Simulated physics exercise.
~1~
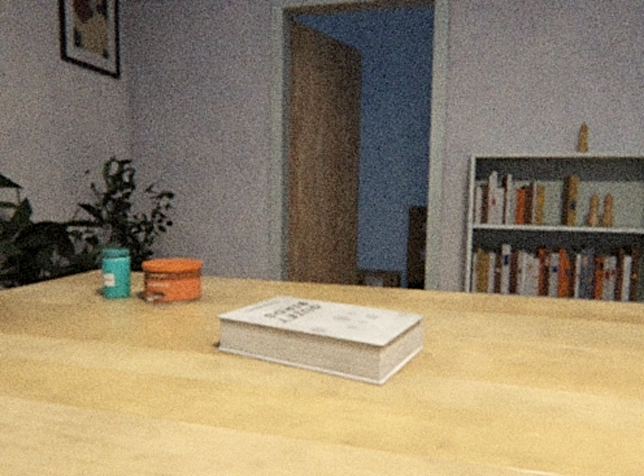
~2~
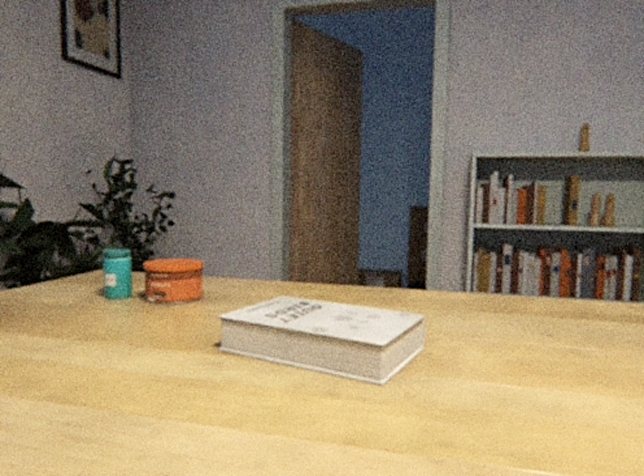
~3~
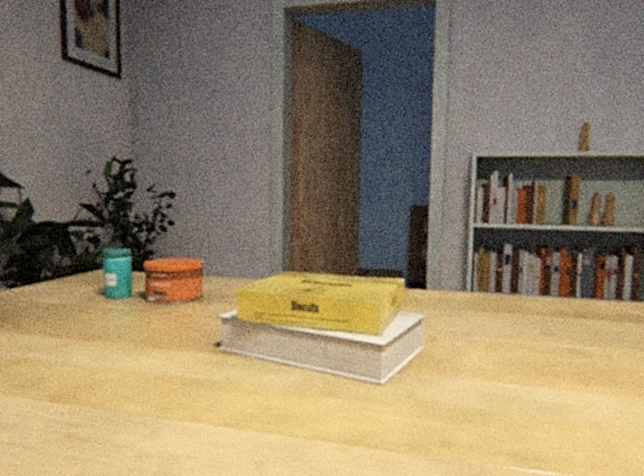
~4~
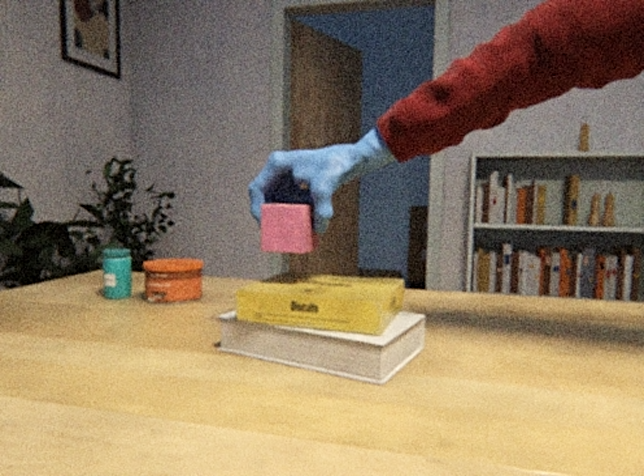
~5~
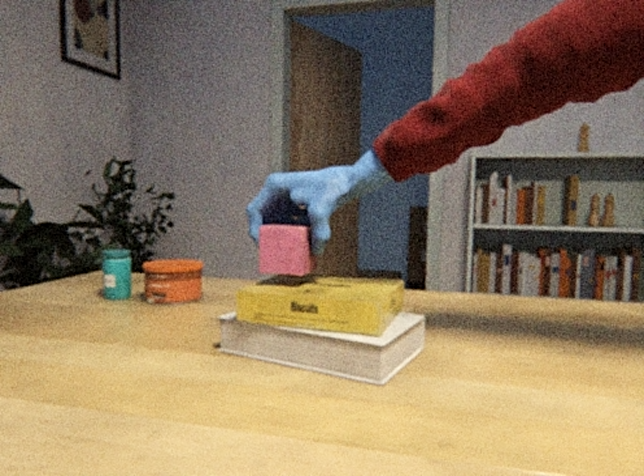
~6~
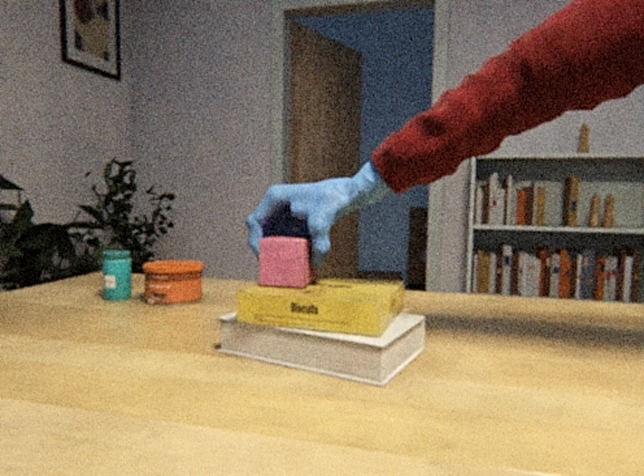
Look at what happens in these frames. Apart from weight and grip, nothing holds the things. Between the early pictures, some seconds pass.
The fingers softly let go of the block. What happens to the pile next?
The pile stands firm.
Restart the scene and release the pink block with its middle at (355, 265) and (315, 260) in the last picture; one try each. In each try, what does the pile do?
Case one: The pile stands firm; case two: It stands firm.
Then, 0.30 s past the last view, nothing moves.
Then, 0.70 s past the last view, pink block resting near (289, 260).
Finally, all 5 still in place. Final places as the last picture's camera would see them, pink block near (289, 260). The pile stays up.
